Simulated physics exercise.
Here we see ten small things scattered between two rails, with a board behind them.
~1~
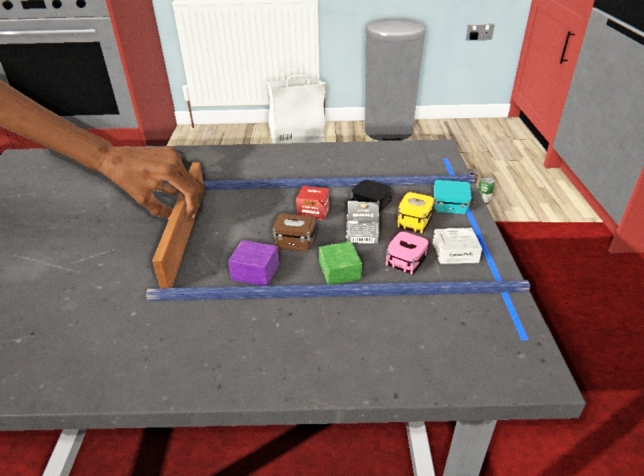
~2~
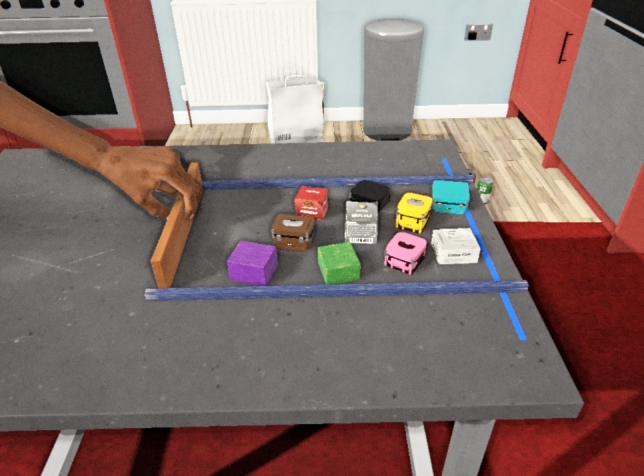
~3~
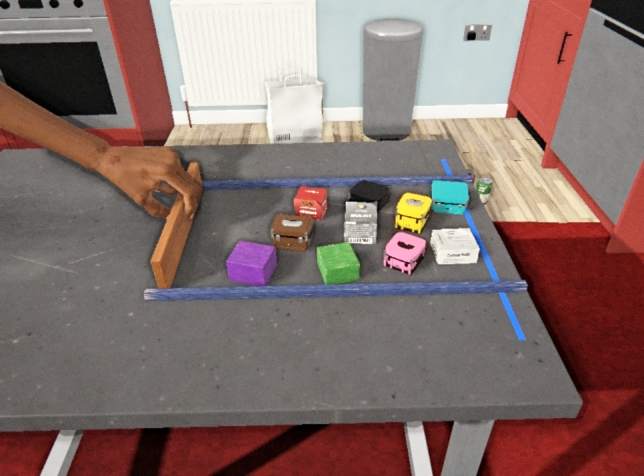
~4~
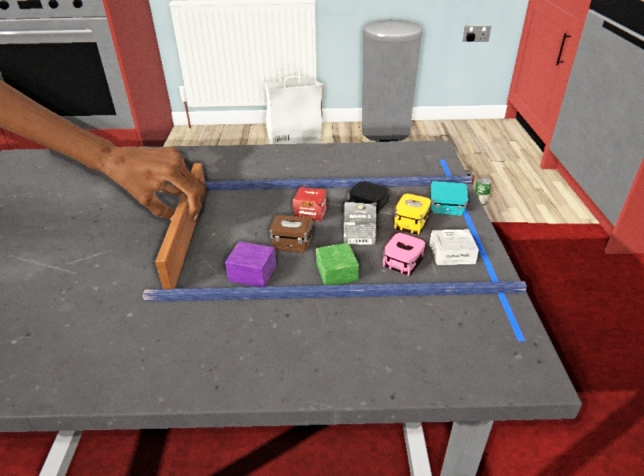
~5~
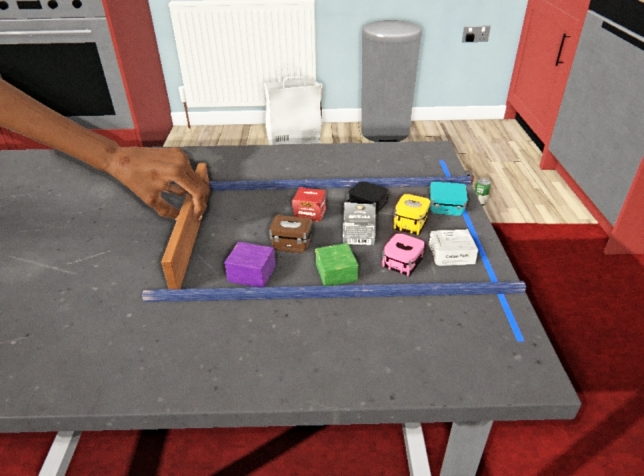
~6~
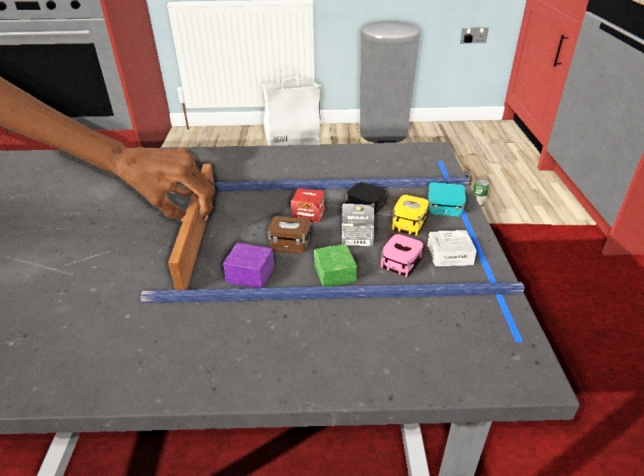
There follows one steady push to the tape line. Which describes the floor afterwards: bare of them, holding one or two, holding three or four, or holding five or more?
Over the end go more than four.
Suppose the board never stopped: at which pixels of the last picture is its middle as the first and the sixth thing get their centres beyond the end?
First roughly (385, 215), later roughly (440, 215).
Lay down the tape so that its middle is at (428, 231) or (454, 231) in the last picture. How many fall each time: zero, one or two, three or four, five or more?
Falls: Three or four; 5 or more.
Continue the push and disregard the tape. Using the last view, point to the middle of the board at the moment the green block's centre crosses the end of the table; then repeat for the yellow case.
Green block: (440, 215); yellow case: (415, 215).
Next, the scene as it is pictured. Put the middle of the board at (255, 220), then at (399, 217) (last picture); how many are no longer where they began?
First 1, after that 10.
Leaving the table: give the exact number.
7.
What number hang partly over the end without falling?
The total here is 3.
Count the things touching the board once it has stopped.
The number is 3.
Soon after, none off yet; turquoise case at rest near (446, 199); white box at rest near (451, 248); yellow case at rest near (410, 215).
After that, none off yet; turquoise case displaced a little near (459, 199); white box displaced about its own width near (500, 238); yellow case displaced well along near (465, 214).
In the end, the number that fall off is five or more; gone, green block, grey box, black case, pink case, yellow case, white box and turquoise case.
